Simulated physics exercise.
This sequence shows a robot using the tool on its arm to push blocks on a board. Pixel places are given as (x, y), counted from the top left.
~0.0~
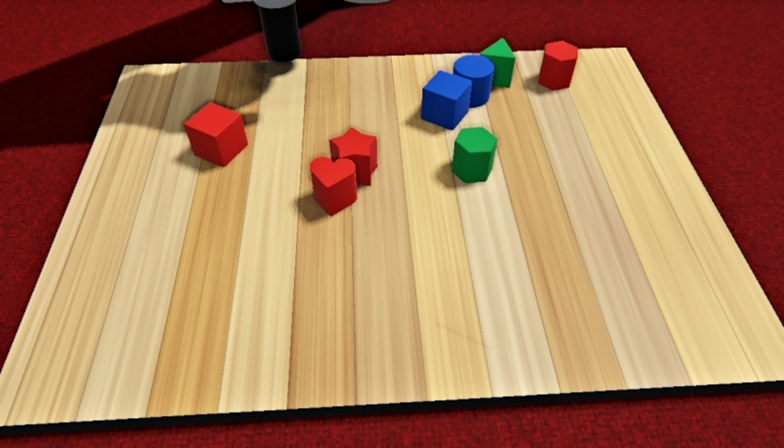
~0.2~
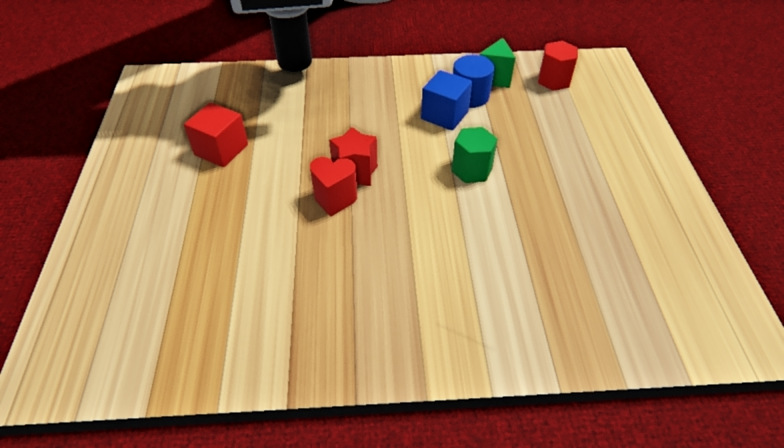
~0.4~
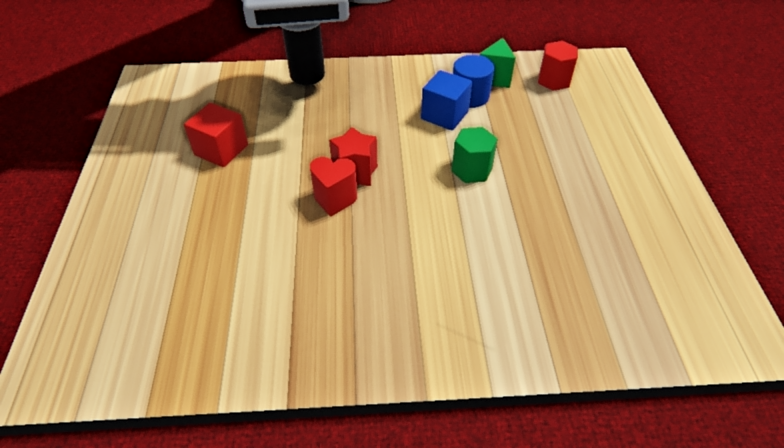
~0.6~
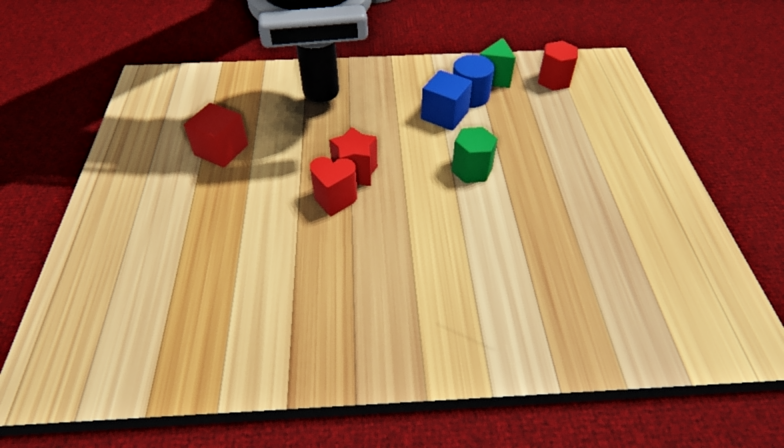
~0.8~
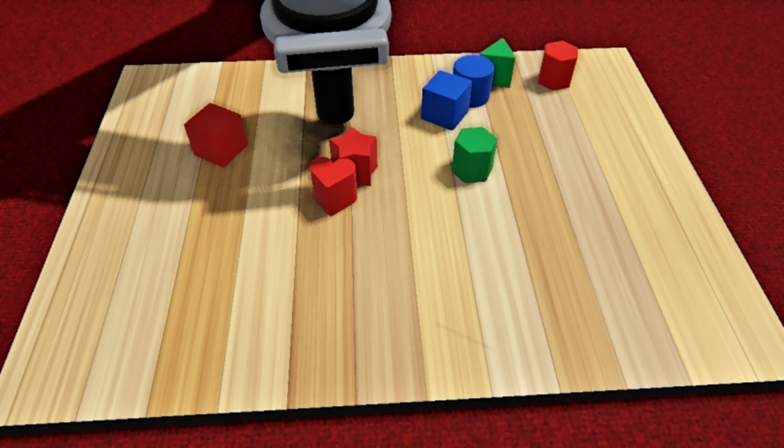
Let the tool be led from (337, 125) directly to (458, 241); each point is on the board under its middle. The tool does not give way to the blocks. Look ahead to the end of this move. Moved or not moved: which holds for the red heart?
The result: It moves.
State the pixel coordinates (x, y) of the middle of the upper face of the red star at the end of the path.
My prediction: (374, 175).
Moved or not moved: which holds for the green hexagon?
It gets no push and keeps its place.
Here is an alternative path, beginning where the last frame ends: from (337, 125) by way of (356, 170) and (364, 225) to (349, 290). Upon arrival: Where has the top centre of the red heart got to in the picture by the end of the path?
I think it will end close to (310, 221).
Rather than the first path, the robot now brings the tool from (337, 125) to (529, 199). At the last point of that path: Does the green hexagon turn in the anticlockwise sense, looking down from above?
I'd say yes.
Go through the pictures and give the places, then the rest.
The first frame shows lower end of the tool at (285, 54), tops of blocks, red heart at (332, 169), red star at (353, 142), green hexagon at (476, 139).
The second frame shows tool at (295, 63), blocks as before.
The third frame shows tool at (308, 76), blocks as before.
The fourth frame shows tool at (321, 93), blocks as before.
The fifth frame shows tool at (336, 115), red heart at (332, 169), red star at (353, 142), green hexagon at (476, 139).
On the path given first. One third of the way, tool at (375, 148); red heart at (329, 176), turned 20° clockwise; red star at (358, 158), turned 30° clockwise.
Two thirds of the way, tool at (415, 186); red heart at (326, 178), turned 30° clockwise; red star at (374, 175), turned 105° clockwise.
At the end, tool at (459, 230); red heart at (326, 178), turned 30° clockwise; red star at (374, 175), turned 105° clockwise; green hexagon not moved.
